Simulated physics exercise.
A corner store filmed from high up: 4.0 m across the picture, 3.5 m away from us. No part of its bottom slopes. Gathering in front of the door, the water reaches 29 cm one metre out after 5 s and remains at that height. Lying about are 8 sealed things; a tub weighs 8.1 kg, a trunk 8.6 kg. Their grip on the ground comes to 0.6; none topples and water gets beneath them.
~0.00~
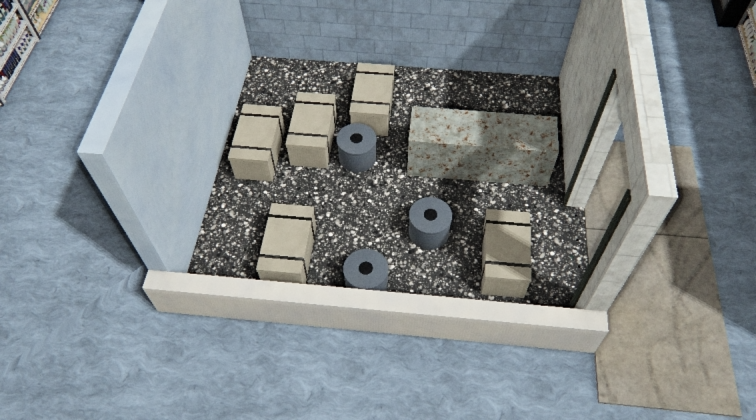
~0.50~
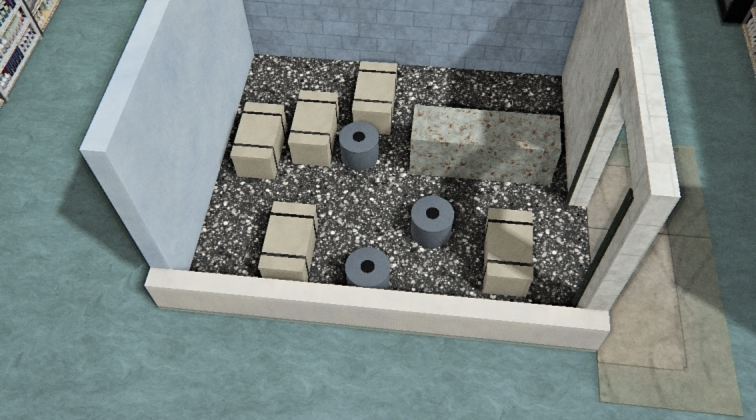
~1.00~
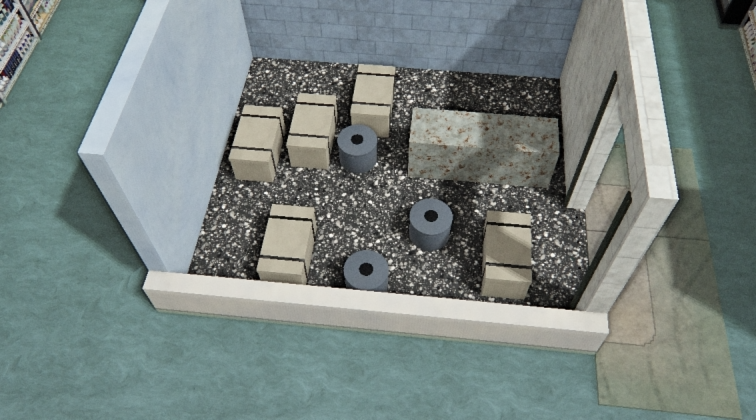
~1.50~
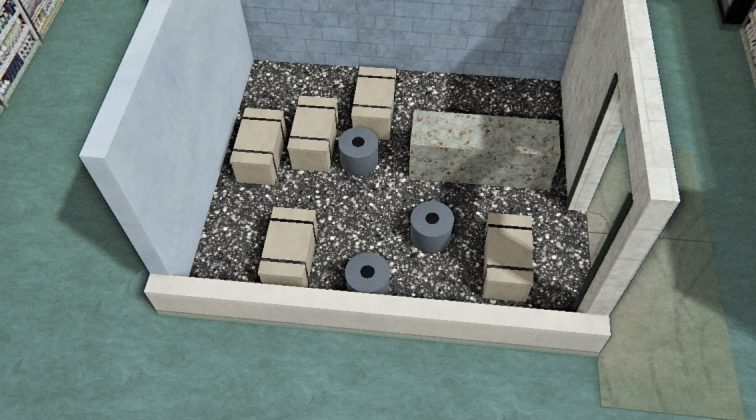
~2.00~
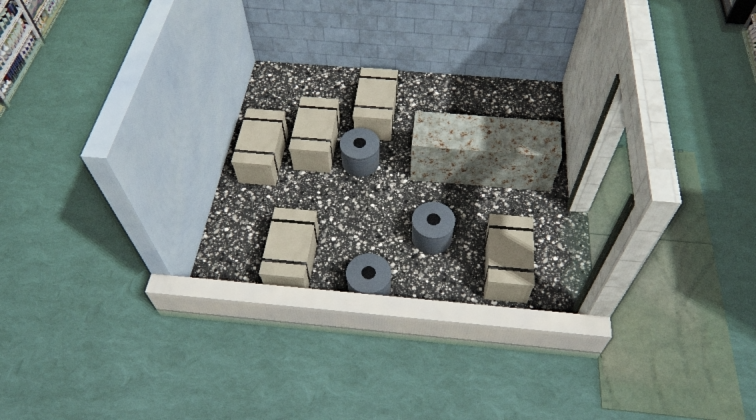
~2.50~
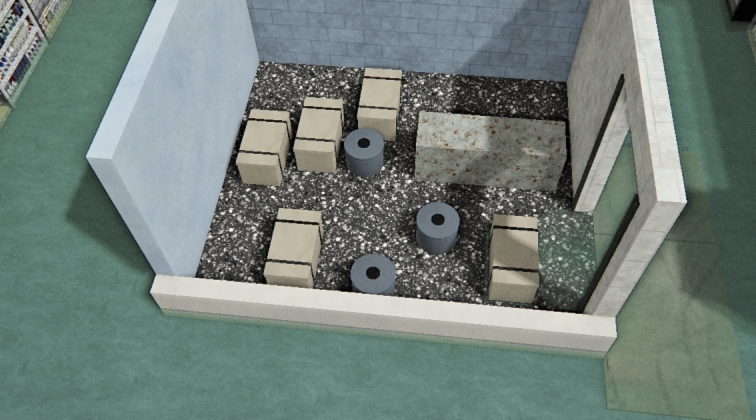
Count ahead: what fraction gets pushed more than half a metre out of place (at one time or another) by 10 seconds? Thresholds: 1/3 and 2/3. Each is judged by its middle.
2/3 or more.
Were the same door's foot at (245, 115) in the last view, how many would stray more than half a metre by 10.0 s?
Result: 7.
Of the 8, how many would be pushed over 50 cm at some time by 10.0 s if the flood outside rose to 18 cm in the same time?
The count would be 5.
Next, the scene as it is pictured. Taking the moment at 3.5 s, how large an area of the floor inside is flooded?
At that time the wet patch spans about 2.5 m2.
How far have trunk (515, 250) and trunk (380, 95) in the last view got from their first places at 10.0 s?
Net displacement, in order: 300 cm; 120 cm.
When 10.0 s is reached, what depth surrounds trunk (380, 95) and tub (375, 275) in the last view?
Close to 5 and 20 centimetres.
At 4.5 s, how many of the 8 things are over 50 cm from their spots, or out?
At that moment it comes to 1.
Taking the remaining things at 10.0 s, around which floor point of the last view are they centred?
They average out to somewhere around (357, 133).
After 3.5 s 0 of 8 are over 50 cm from their spots; 0 afloat.
After 4.5 s 1 of 8 are over 50 cm from their spots; 1 afloat.
After 7.0 s 4 of 8 are over 50 cm from their spots; 4 afloat.
After 10.0 s 7 of 8 are over 50 cm from their spots, and 8 have been at some point; 7 afloat.
